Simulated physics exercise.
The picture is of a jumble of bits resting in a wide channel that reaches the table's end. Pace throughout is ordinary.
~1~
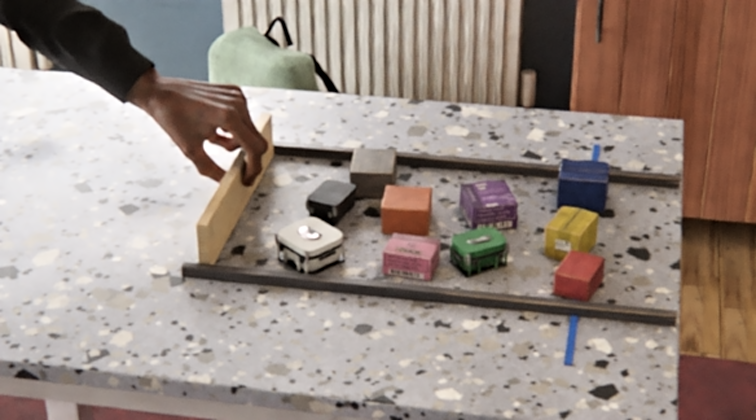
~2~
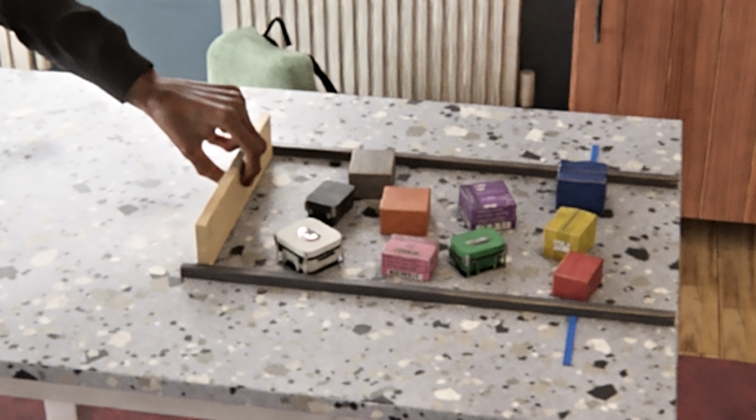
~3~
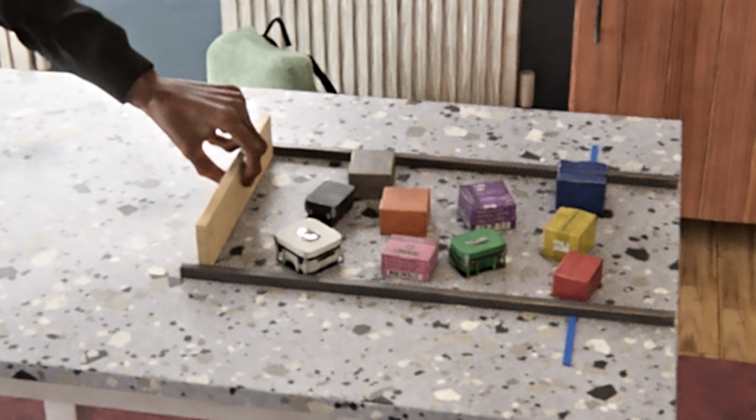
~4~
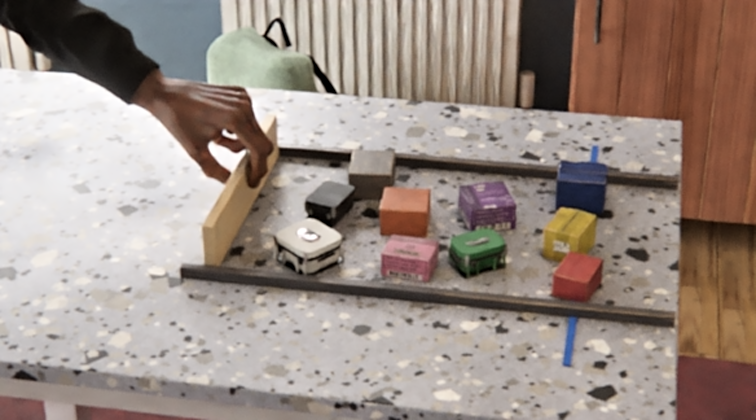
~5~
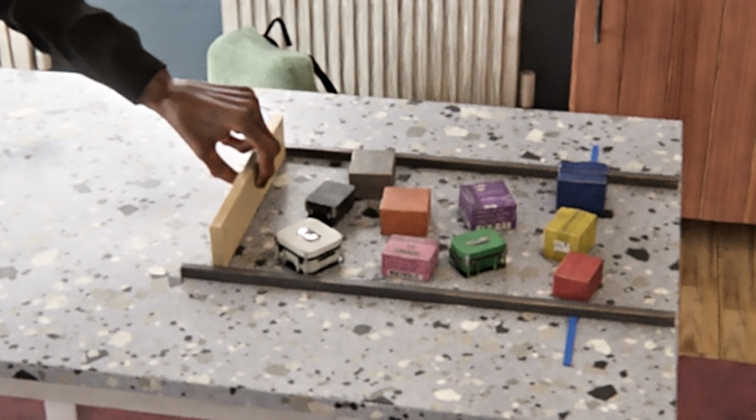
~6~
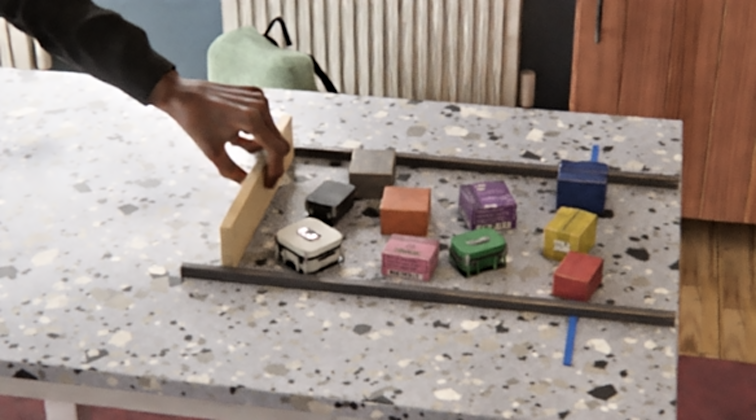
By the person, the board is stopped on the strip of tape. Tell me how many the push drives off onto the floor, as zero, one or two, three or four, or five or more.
One or two, I think.
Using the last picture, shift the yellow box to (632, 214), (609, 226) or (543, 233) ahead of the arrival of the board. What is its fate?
In sequence: It goes; it goes; it goes.
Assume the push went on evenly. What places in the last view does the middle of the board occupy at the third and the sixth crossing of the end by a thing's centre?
(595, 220), later (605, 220).
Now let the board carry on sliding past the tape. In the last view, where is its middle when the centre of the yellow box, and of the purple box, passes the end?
Roughly (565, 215); roughly (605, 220).
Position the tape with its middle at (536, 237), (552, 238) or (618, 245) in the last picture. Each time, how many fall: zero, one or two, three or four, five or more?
In order: Not one, no fall at all, five or more.
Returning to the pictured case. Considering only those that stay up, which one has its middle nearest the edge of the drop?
Nearest at the end: The green case.
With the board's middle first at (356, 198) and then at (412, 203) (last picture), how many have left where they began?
At that stage 5; at the next, 7.
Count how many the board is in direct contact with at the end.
3 in contact.
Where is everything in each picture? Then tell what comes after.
In the first frame, red block (579, 276); blue box (583, 185); yellow box (571, 235); board (238, 187); tape (584, 241).
In the second frame, blue box (582, 186); green case (477, 253).
In the third frame, yellow box (569, 236); pink box (410, 257).
In the fourth frame, red block (578, 277); black case (330, 204).
In the fifth frame, blue box (582, 186); purple box (487, 207).
In the sixth frame, red block (578, 277); blue box (582, 186); yellow box (570, 236); board (259, 189); tape (583, 241).
Early on, none off yet; red block at rest near (578, 277); blue box at rest near (582, 186); yellow box at rest near (570, 236).
A while later, none off yet; red block travelled a little near (597, 279); blue box travelled a little near (593, 181); yellow box travelled a little near (593, 231).
Finally, the number that fall off is one or two; lost, yellow box and red block.
